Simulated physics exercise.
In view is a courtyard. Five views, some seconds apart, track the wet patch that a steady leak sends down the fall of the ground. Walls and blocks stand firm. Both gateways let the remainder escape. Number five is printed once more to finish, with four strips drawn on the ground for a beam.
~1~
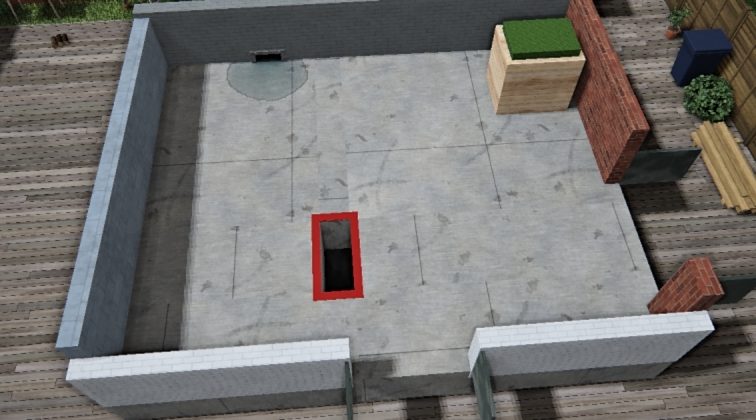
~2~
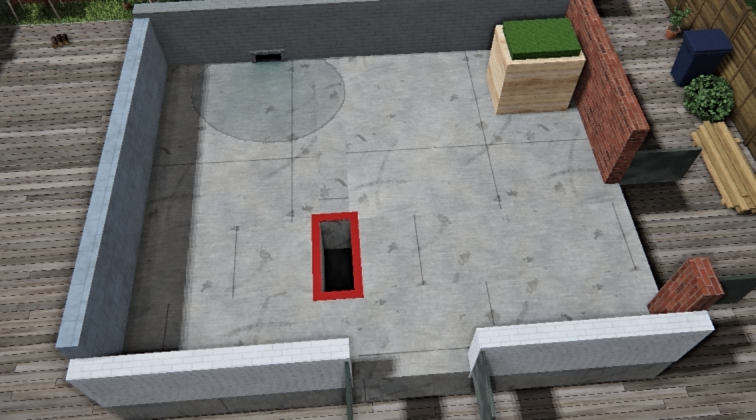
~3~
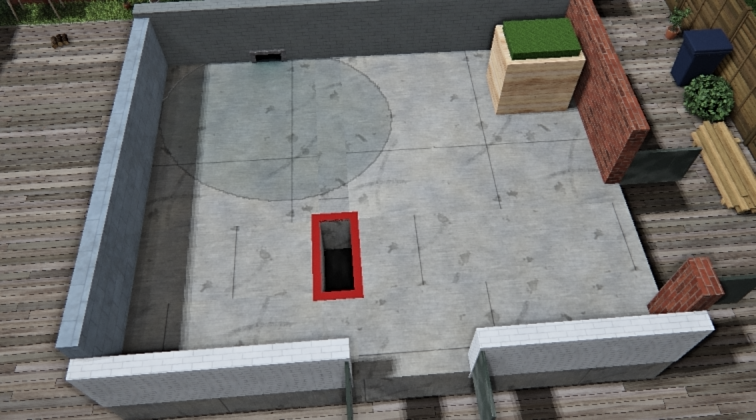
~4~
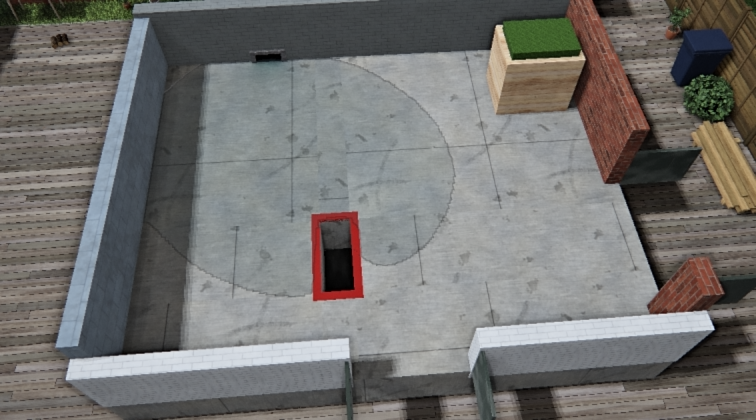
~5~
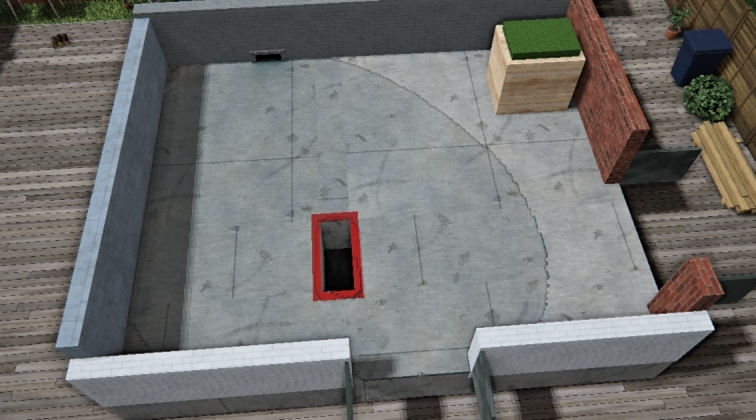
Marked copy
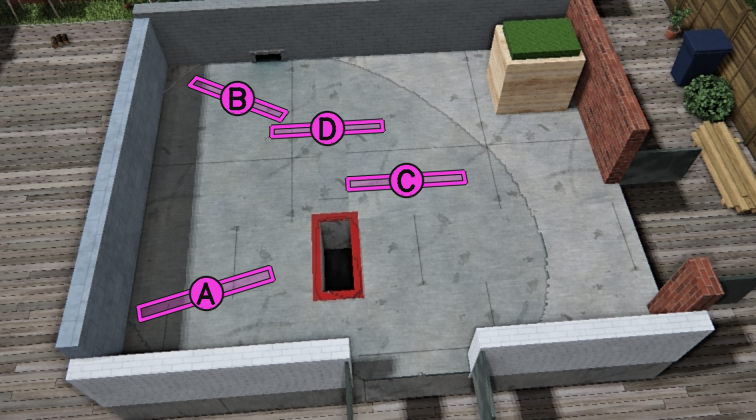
Water spread in a widening sheet from an opening in the back wall of a walled courtyard, reached the red-edged drain in the floor, then surrounded it and covered much of the paving.
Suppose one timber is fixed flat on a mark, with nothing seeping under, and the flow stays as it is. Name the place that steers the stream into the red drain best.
A works best here.
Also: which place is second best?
Here it is place C.
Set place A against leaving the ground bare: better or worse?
Better.
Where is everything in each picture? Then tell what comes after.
The first frame shows outfall at (268, 56); red drain at (336, 254); open gate at (624, 241); open gate at (410, 358); front seen at (253, 94), 3 % of the ground wet; red drain still dry.
The second frame shows front seen at (247, 138), 10 % of the ground wet; red drain still dry.
The third frame shows front seen at (272, 198), 23 % of the ground wet; red drain still dry.
The fourth frame shows front seen at (410, 249), 41 % of the ground wet; red drain taking water.
The fifth frame shows front seen at (519, 300), 64 % of the ground wet; red drain taking water.
On the marked copy, A from (139, 313) to (271, 273); B from (193, 81) to (283, 115); C from (348, 184) to (464, 177); D from (271, 131) to (382, 125).
With A, about 48 % of the stream goes into the red drain, about 52 % out by the gates.
With B, about 14 % of the stream goes into the red drain, about 86 % out by the gates.
With C, about 30 % of the stream goes into the red drain, about 69 % out by the gates.
With D, about 13 % of the stream goes into the red drain, about 86 % out by the gates.
